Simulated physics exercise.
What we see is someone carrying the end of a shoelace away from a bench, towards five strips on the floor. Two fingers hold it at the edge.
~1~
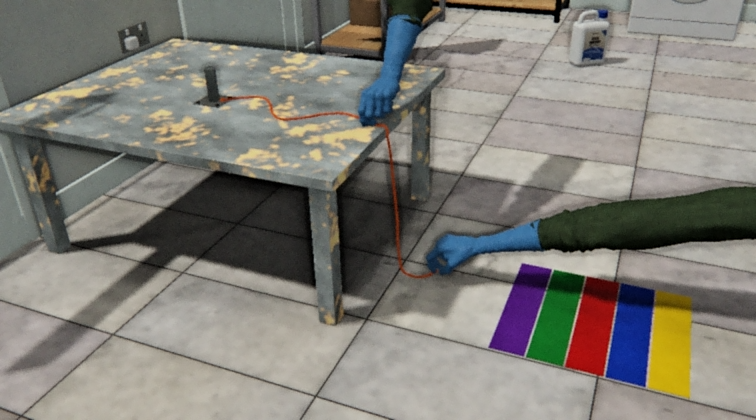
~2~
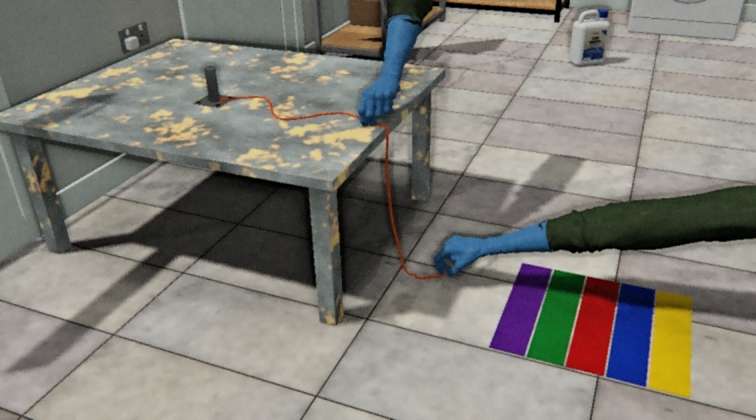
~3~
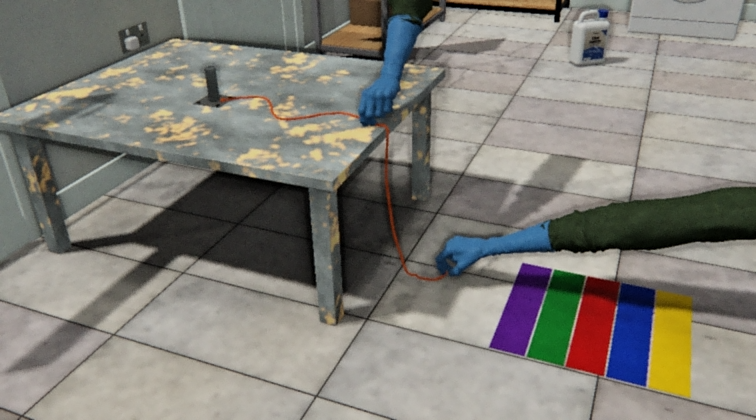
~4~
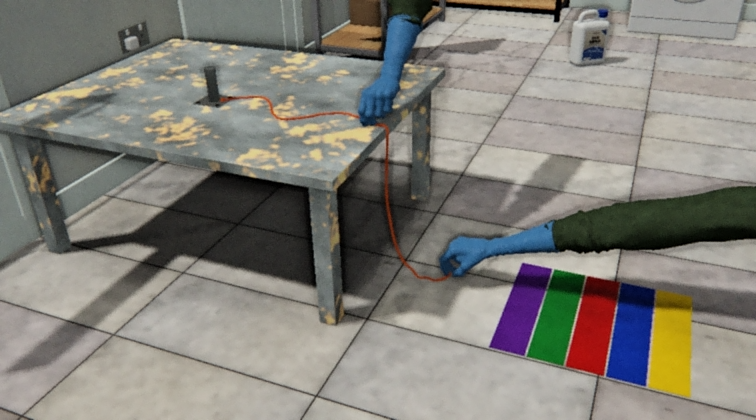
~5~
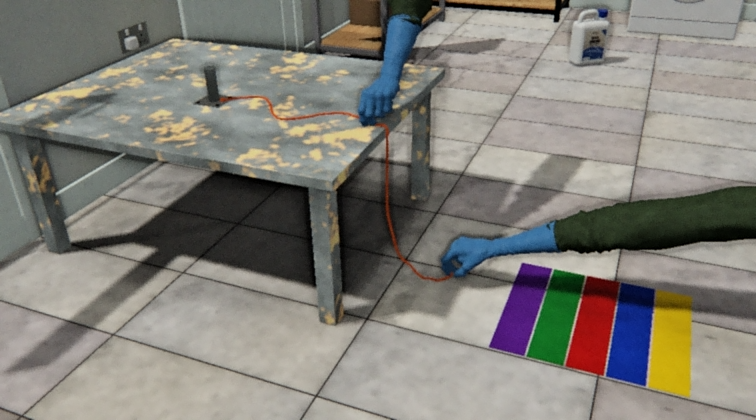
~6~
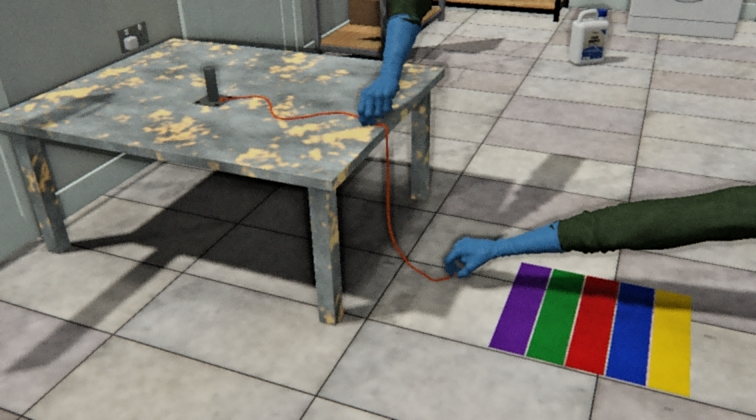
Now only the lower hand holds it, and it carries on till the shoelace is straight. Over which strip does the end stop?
The end stops over the red strip.
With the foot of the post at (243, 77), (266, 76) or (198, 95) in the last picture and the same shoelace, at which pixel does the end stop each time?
About (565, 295), (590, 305) and (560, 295).
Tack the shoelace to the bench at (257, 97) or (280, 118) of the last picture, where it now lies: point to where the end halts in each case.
About (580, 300) and (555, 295).
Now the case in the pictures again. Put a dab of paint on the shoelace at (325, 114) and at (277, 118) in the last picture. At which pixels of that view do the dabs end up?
Near (356, 122) and (311, 115).
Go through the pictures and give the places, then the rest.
The first frame shows end (438, 271); purple (512, 334); green (550, 343); red (588, 353); blue (628, 362); yellow (669, 372).
The second frame shows end (445, 272); shoelace through (255, 97) (276, 117) (339, 113) (387, 140) (390, 202) (402, 263).
The third frame shows end (447, 273).
The fourth frame shows end (450, 273); shoelace through (254, 97) (276, 117) (339, 113) (387, 140) (387, 201) (404, 262).
The fifth frame shows end (452, 274).
The sixth frame shows end (455, 274); shoelace through (254, 97) (275, 116) (339, 113) (387, 139) (388, 201) (406, 261).
Soon after, end near (536, 291); over purple.
After that, end near (572, 299); over green.
At the stop, end near (594, 304); over red. It gets as far as the red strip.
